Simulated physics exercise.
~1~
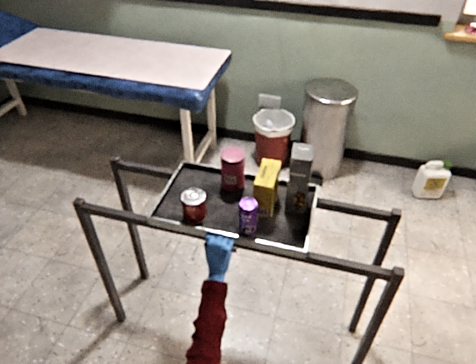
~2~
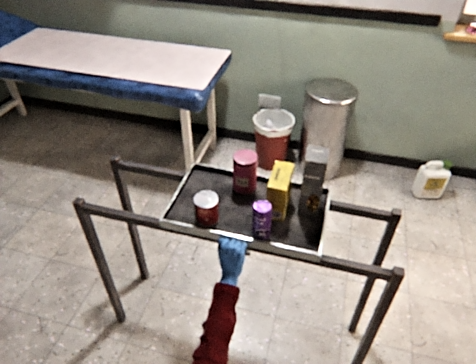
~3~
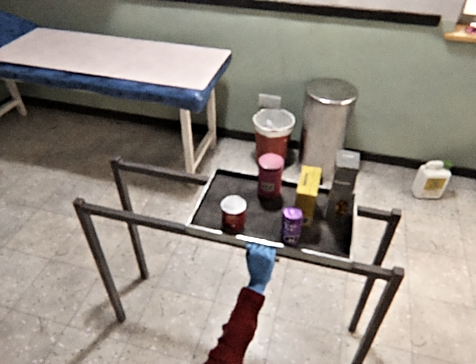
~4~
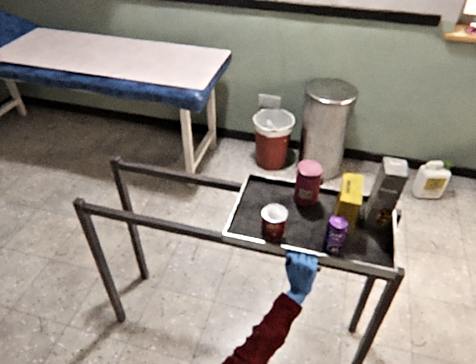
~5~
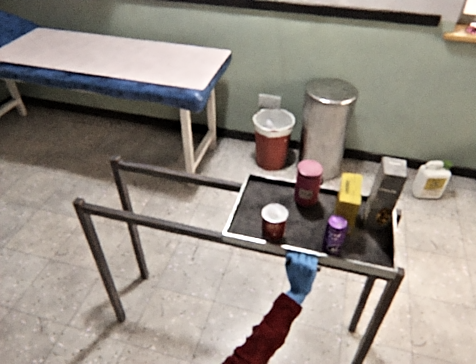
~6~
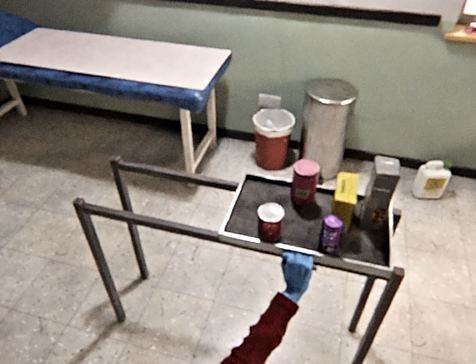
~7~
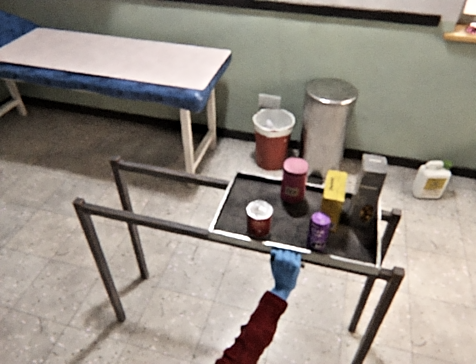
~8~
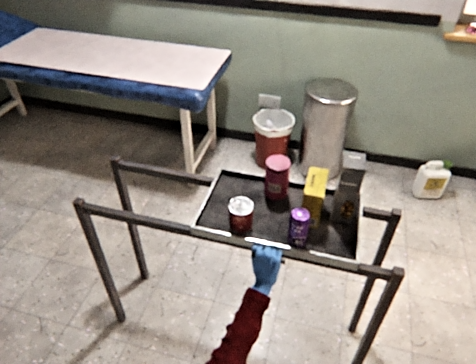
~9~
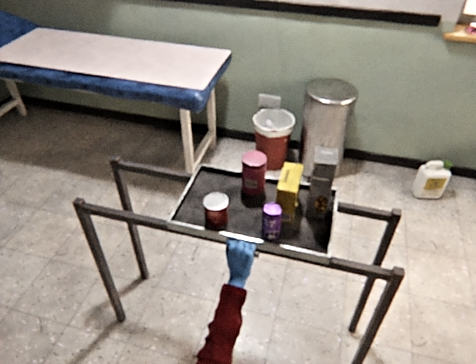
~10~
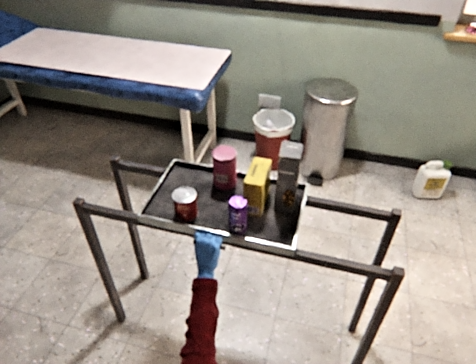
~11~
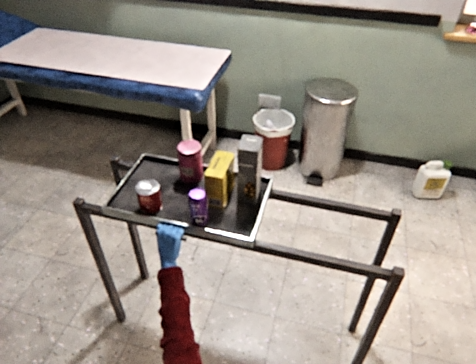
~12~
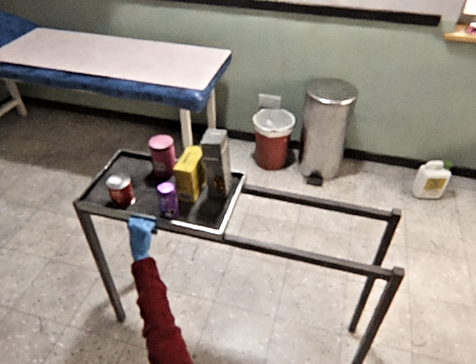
The clip shows a gloved hand sliding a dark tray of five containers right along a metal frame, pausing briefly at the right end, then sliding it back left to the far end, with all the containers still upright on it.
